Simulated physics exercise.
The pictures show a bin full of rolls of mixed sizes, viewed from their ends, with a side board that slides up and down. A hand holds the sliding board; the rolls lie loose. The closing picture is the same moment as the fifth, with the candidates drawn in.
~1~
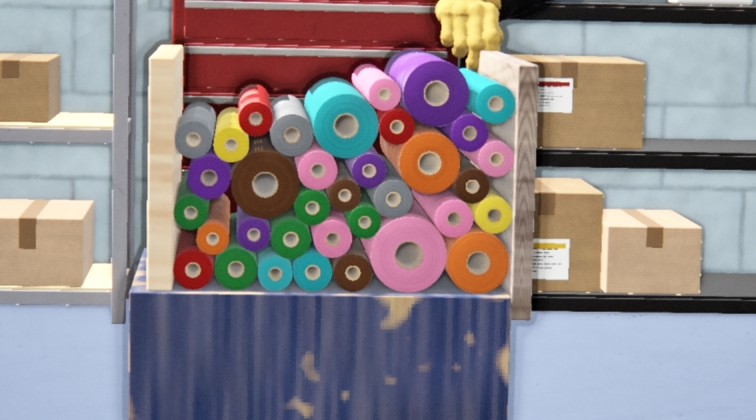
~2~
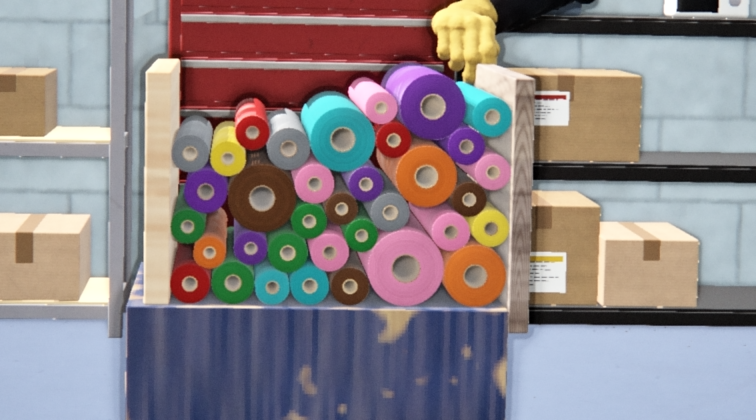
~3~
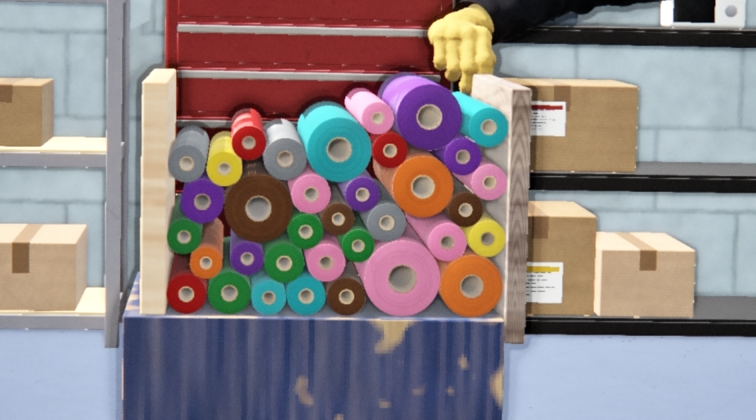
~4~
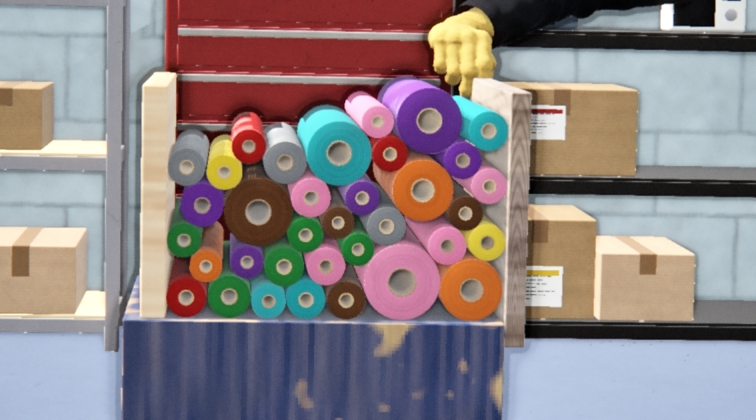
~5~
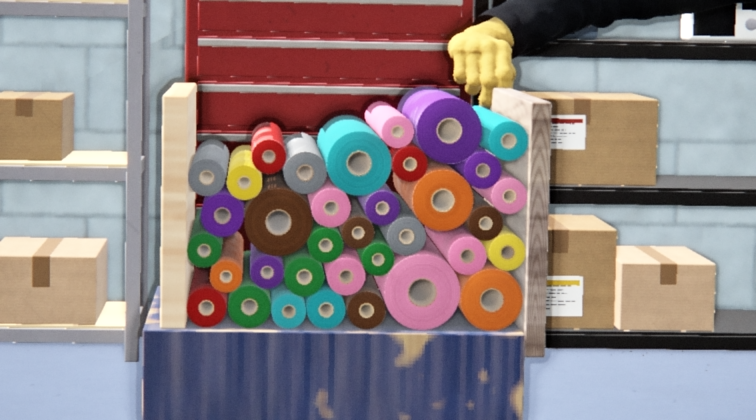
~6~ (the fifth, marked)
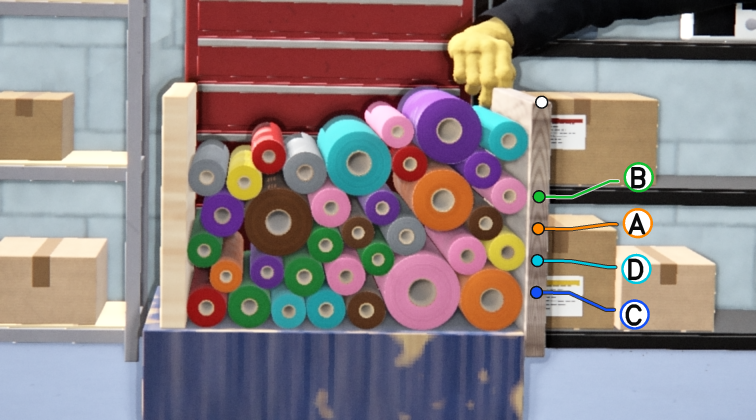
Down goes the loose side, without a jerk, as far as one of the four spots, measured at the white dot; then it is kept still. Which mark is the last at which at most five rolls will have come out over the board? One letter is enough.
D is the limit.
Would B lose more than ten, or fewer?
At B, fewer than ten.
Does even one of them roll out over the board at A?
Yes.
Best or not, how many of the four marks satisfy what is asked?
The number is three.
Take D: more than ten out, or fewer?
At D, fewer than ten.
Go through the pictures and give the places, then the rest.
The first frame shows a purple roll (436, 94); side board (500, 174); a red roll (193, 269).
The second frame shows a red roll (190, 283); a pink roll (406, 268).
The third frame shows a green roll (284, 263); a green roll (305, 231).
The fourth frame shows a green roll (184, 240); a purple roll (463, 161).
The fifth frame shows a purple roll (449, 131); side board (513, 211); a red roll (206, 307).
On the marked copy, A at (538, 229); B at (539, 197); C at (537, 292); D at (537, 261); the white dot at (542, 102).
Taking D. A third of the way, top of the board (528, 179).
Two thirds of the way, top of the board (526, 260).
When it is over, top of the board (526, 260), five out over the board.
As for the rest, A four out over the board; B none out over the board; C more than five out over the board.
